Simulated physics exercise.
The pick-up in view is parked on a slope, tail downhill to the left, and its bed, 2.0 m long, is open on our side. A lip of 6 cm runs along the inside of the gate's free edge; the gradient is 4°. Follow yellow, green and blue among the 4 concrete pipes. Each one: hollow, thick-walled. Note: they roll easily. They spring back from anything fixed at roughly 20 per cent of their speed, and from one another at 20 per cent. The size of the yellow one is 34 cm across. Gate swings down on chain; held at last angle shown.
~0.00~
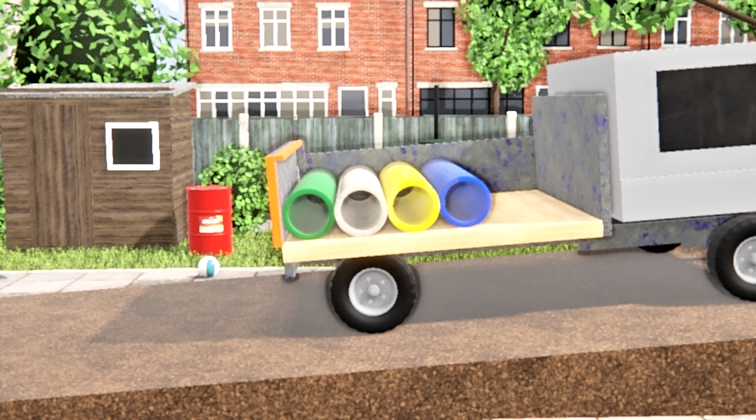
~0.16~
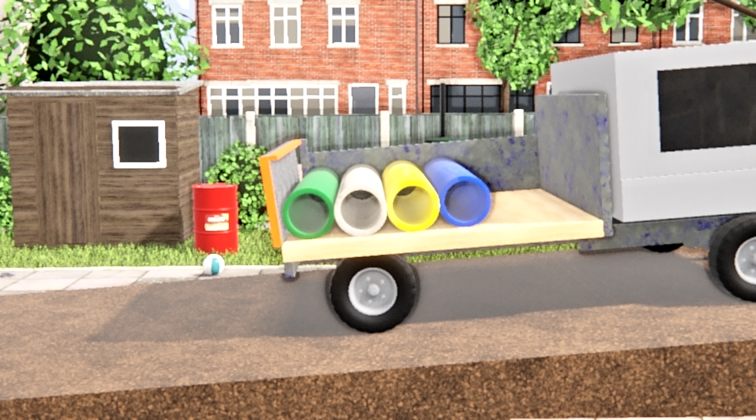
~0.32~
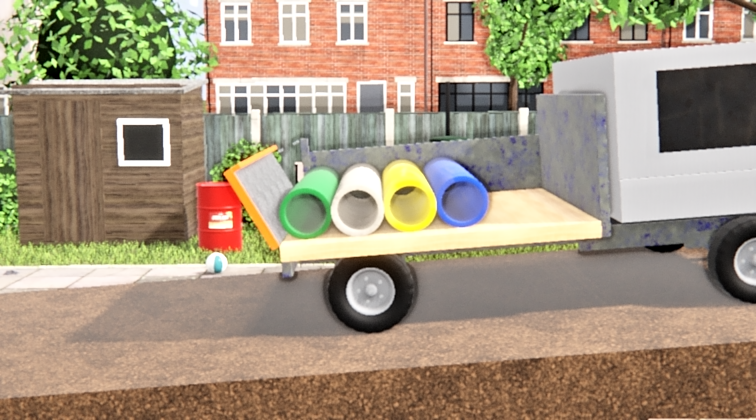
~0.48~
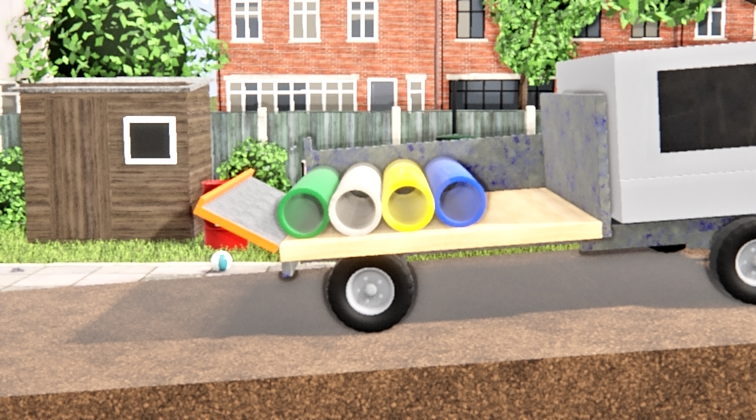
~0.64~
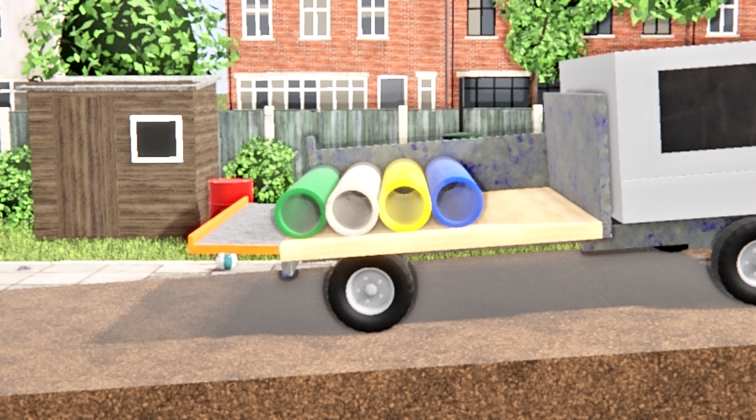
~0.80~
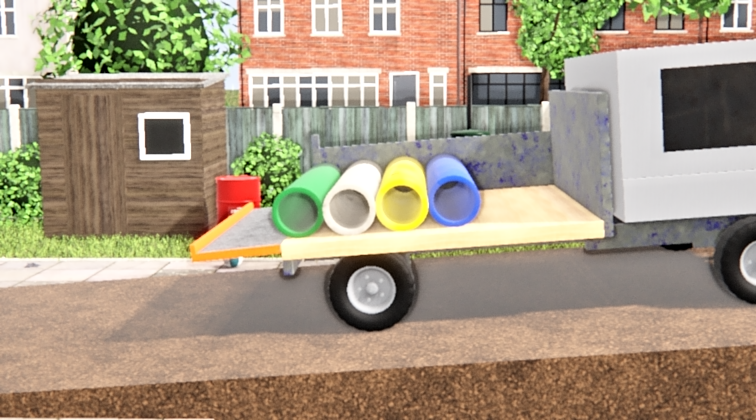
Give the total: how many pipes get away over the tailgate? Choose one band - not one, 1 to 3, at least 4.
Band: Not one.
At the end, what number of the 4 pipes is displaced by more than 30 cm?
The number you get is 4.
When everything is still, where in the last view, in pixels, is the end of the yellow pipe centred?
It comes to rest at about (312, 212).
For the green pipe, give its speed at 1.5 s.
Around 0.5 m/s.
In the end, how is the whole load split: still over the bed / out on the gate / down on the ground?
Counts in the order asked: 2, 2, 0.
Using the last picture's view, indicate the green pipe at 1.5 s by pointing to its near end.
Roughly at (264, 216) in the last picture.
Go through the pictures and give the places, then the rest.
In the first frame, yellow at (413, 207), green at (308, 215), blue at (466, 202); gate 86° above level, tip at (270, 159); 4 of the 4 make up the bottom layer on the bed.
In the second frame, yellow at (413, 206), green at (308, 215), blue at (465, 202); gate 82° above level, tip at (264, 160).
In the third frame, yellow at (410, 206), green at (305, 215), blue at (462, 202); gate 59° above level, tip at (229, 173).
In the fourth frame, yellow at (408, 206), green at (303, 214), blue at (460, 203); gate 27° above level, tip at (198, 210).
In the fifth frame, yellow at (405, 207), green at (300, 214), blue at (457, 203); gate 1° above level, tip at (192, 249).
In the sixth frame, yellow at (401, 206), green at (297, 213), blue at (454, 202); gate 6° below level, tip at (195, 258).
After 1.5 s, yellow is on the bed, 55 cm short of the hinge, rolling left; green is on the gate, 10 cm past the hinge, rolling left; blue is on the bed, 90 cm short of the hinge, rolling left; 0 gone off the back.
At rest (2.5 s), yellow is on the bed, 20 cm short of the hinge; green is on the gate, 50 cm past the hinge; blue is on the bed, 55 cm short of the hinge; 0 gone off the back.
